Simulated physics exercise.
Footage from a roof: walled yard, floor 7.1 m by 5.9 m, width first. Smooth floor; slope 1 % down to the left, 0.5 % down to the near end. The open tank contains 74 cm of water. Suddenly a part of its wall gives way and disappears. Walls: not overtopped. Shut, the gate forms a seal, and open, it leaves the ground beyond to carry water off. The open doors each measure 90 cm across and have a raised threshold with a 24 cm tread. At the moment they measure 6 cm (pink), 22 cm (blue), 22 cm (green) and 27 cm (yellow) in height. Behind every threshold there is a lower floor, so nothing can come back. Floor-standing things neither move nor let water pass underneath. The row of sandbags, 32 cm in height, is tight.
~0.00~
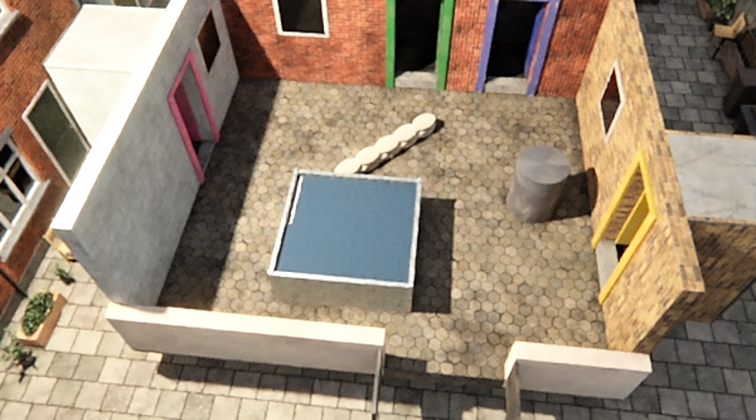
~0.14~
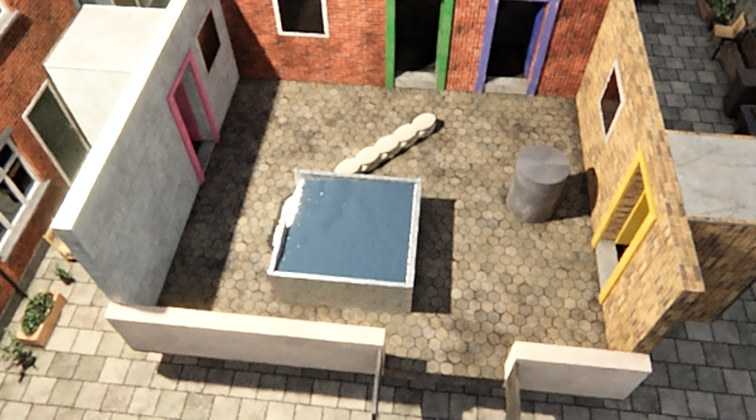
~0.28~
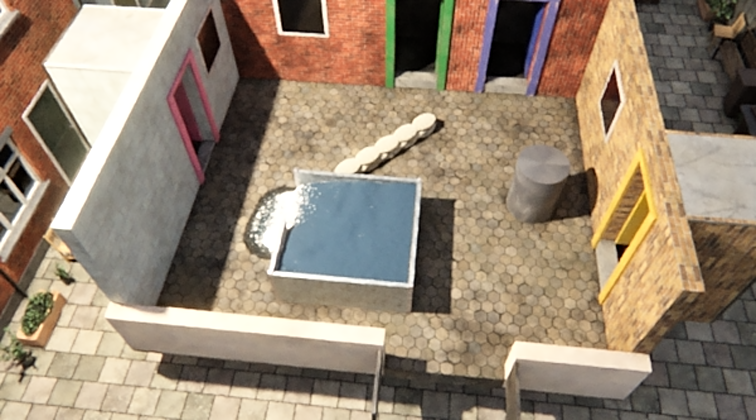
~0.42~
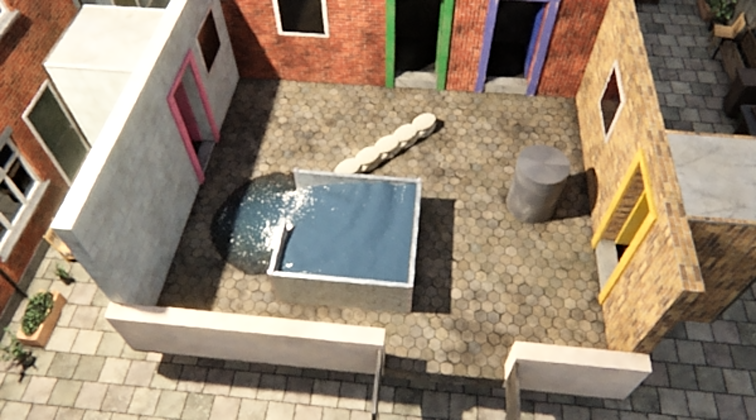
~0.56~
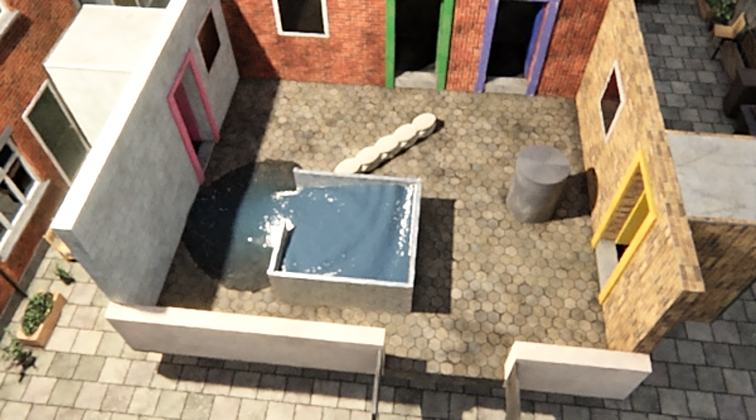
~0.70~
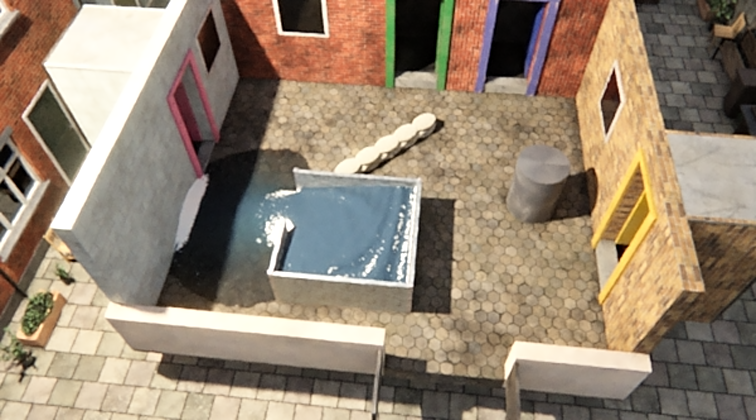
At first, still blue water fills an open tank in a walled yard with coloured doorways. Part of the tank's left wall disappears and water pours through the gap, foaming onto the paving. The dark pool widens leftward to the pale wall and spreads near the pink door.
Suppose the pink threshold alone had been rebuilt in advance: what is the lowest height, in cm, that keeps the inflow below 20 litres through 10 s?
About 25 cm.
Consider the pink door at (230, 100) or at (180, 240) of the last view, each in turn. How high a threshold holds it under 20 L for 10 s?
About 19 cm, then about 34 cm.
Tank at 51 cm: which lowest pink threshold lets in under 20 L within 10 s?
A step of about 17 cm does it.
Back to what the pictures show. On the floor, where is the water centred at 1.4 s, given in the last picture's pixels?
My guess is close to (310, 237).
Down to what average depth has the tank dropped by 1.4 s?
About 51 centimetres.
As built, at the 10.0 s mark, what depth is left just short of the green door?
Some 8.0 centimetres.
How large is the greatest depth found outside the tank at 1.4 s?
Roughly 46 cm.
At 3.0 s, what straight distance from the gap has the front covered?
Roughly 4.0 metres.
After 1.4 s water covers 20 % of the floor, deepest (46 cm) near (201, 211); 25 cm at the pink door, 32 litres in over its 6 cm threshold.
After 3.0 s water covers 30 % of the floor, deepest (34 cm) near (152, 319); 18 cm at the pink door, 191 litres in over its 6 cm threshold.
After 10.0 s water covers 90 % of the floor, deepest (14 cm) near (148, 330); 10 cm at the pink door, 366 litres in over its 6 cm threshold.
At the pink door as built, the water arrived by 0.8 s and peaked near 25 cm at 1.6 s.
With a threshold of 23 cm, 33 litres would have come in within the 10 s; with 31 cm, 4 litres. So under 20 litres takes about 25 cm.
